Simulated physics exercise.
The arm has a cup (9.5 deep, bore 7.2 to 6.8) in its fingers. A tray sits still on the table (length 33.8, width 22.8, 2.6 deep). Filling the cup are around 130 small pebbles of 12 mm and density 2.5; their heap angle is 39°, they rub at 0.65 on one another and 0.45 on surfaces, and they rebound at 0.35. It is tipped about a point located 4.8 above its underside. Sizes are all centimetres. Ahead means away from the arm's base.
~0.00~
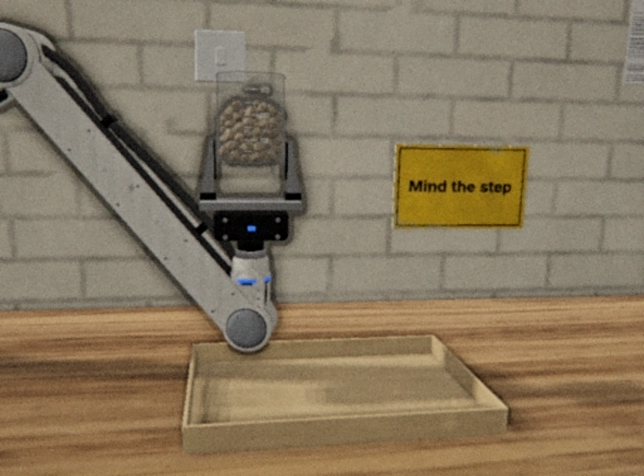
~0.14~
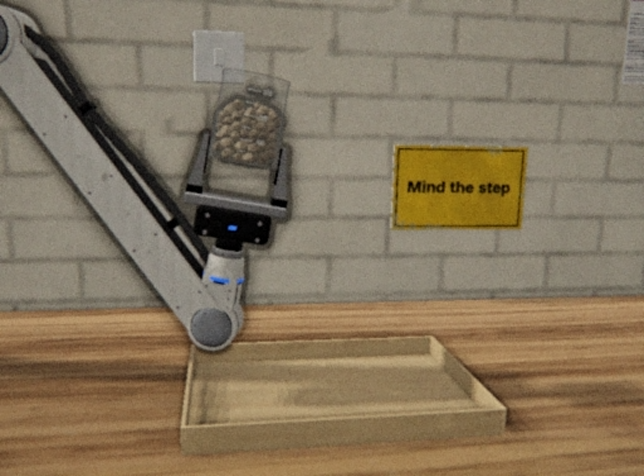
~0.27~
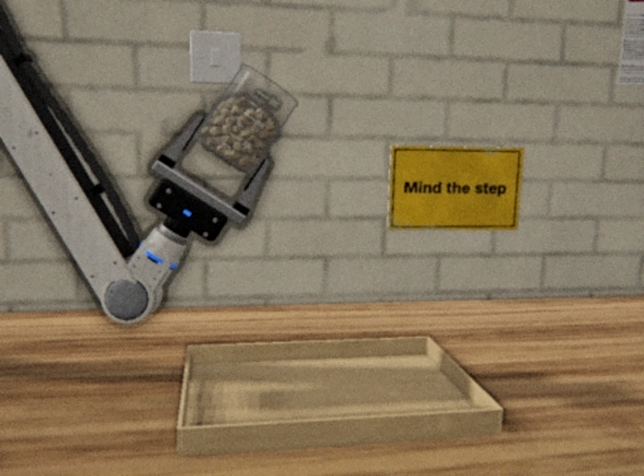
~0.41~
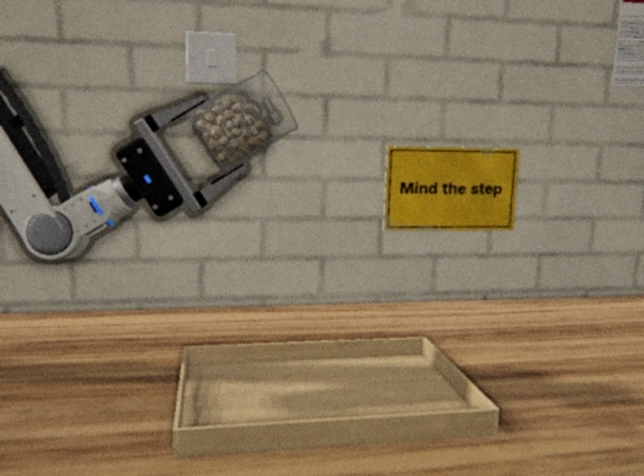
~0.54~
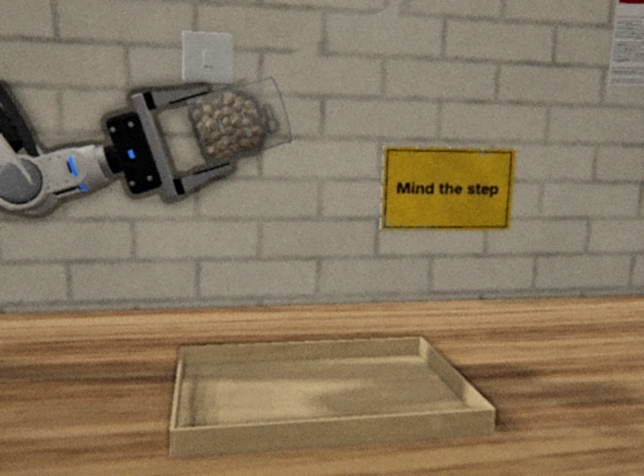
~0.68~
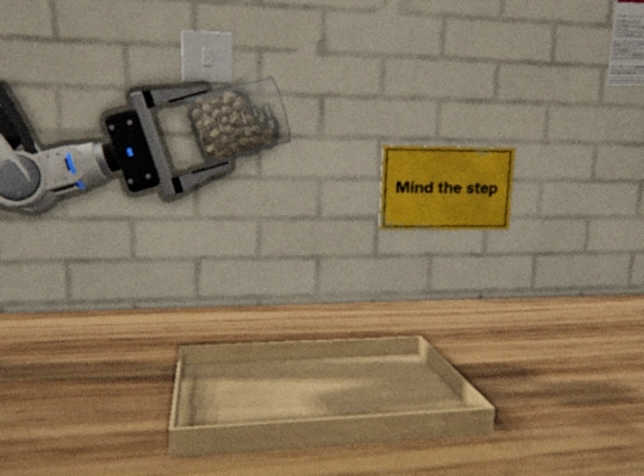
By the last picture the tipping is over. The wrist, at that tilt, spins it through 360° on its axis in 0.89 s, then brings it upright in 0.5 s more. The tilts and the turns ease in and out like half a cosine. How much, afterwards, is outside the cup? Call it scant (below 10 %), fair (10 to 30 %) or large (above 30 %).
Scant.
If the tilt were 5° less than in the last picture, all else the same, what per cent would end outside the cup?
It would be around 0 percent.
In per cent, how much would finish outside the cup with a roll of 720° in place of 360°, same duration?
Estimate: Near 0 %.
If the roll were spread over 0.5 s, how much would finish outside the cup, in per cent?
That would give near 0 in a hundred.
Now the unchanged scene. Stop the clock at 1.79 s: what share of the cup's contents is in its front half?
Something like 45 per cent, give or take.
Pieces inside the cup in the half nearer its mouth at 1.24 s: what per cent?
I'd say about 25 %, give or take.
By 1.24 s, tipped 73°, highest piece 36 above the table; 131 in the cup.
By 1.79 s, tipped 43°, highest piece 35 above the table; 131 in the cup.
By 2.27 s, upright, highest piece 37 above the table; 131 in the cup.
By 2.97 s, upright, highest piece 37 above the table; 131 in the cup.
Final count, 131 in the cup. That is 0 % outside the cup.
